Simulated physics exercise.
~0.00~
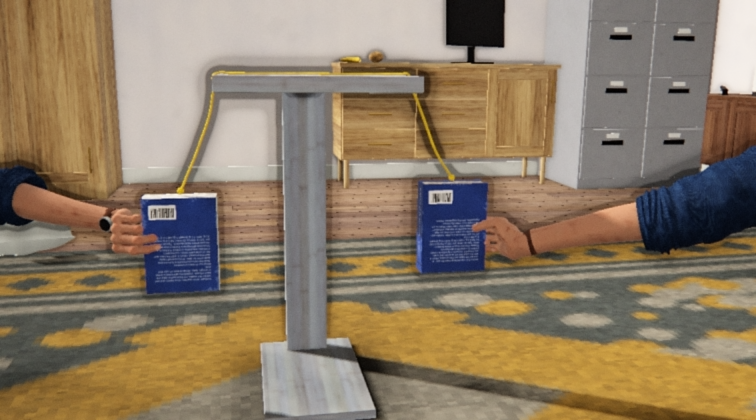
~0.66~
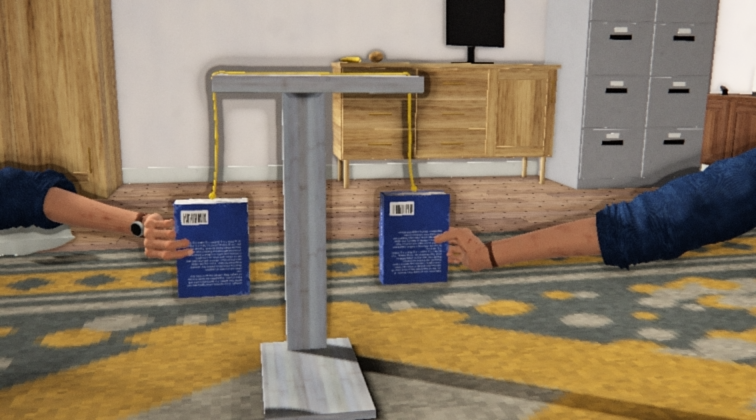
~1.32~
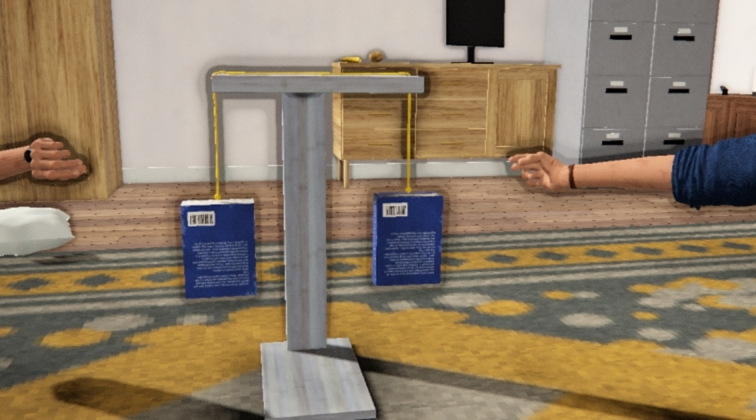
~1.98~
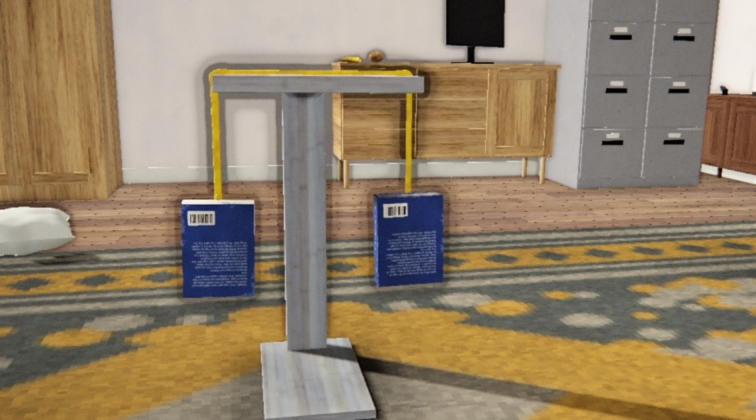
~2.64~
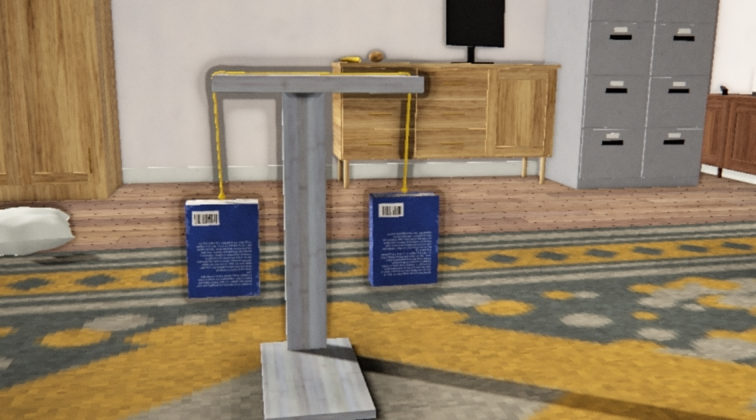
Two blue books on a yellow ribbon over a stand hang balanced after hands release them.
